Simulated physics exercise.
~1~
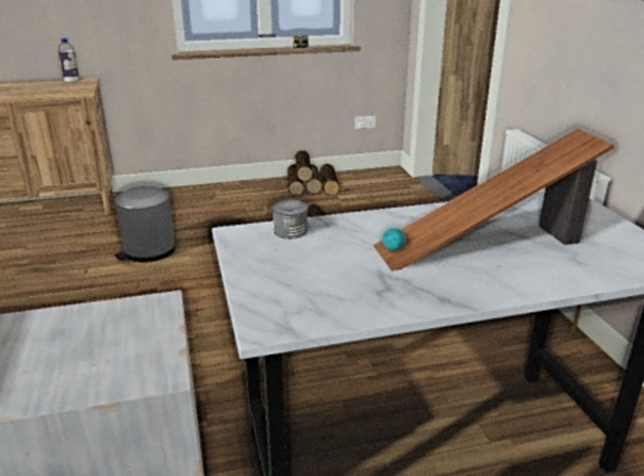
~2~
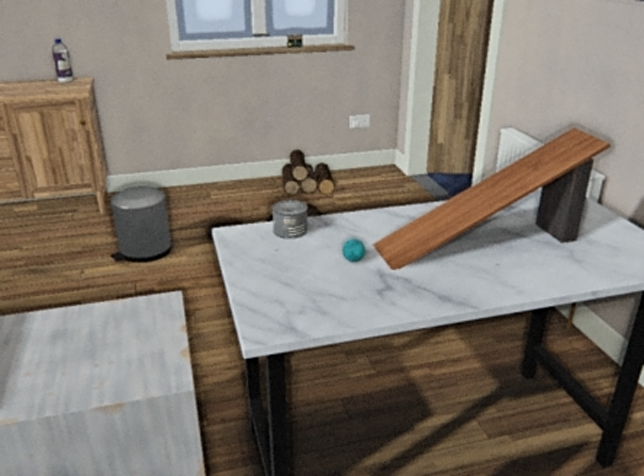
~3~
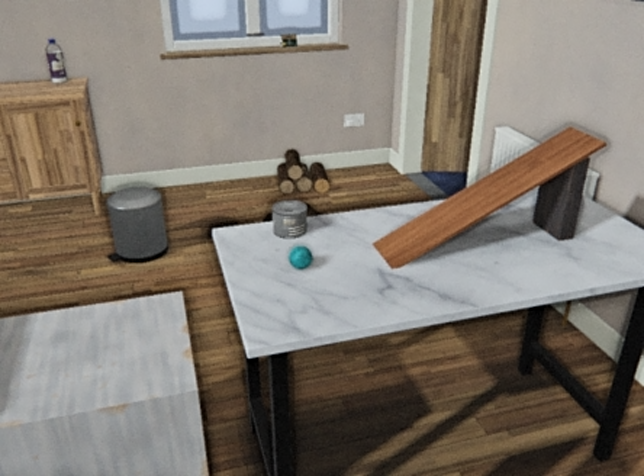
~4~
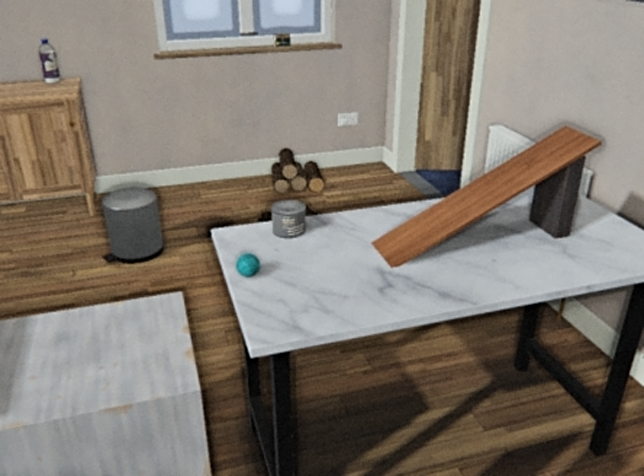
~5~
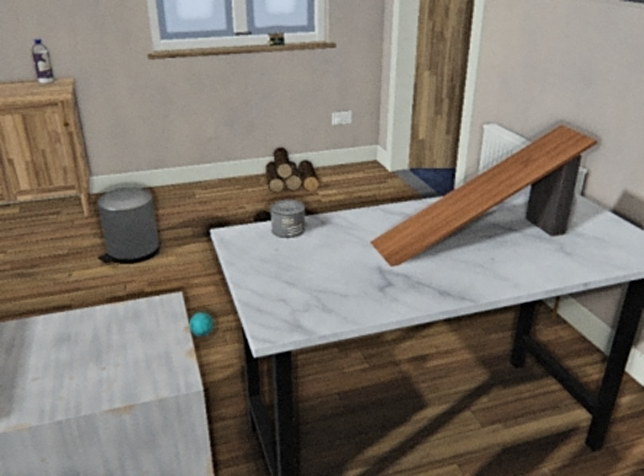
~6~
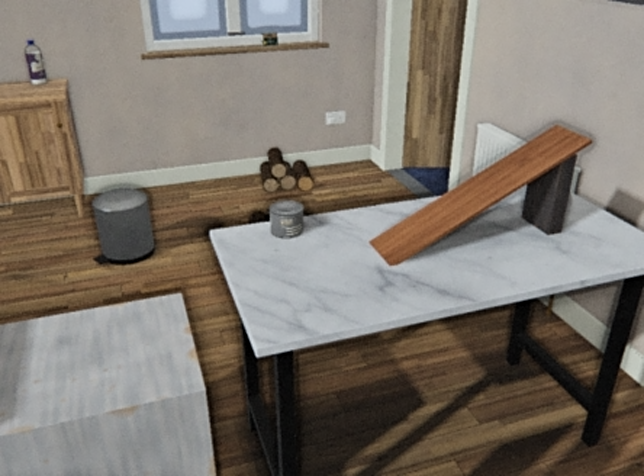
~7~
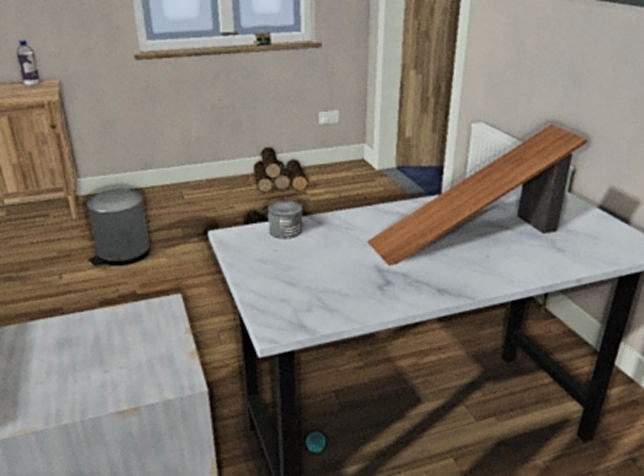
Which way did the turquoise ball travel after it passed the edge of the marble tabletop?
It moved down, dropping into the gap between the marble table and the lower top.
A turquoise ball rolled left from the foot of a wooden ramp, crossed the marble tabletop past a grey tub that stayed put, and dropped into the gap before the lower top, ending up on the floor beneath the table.
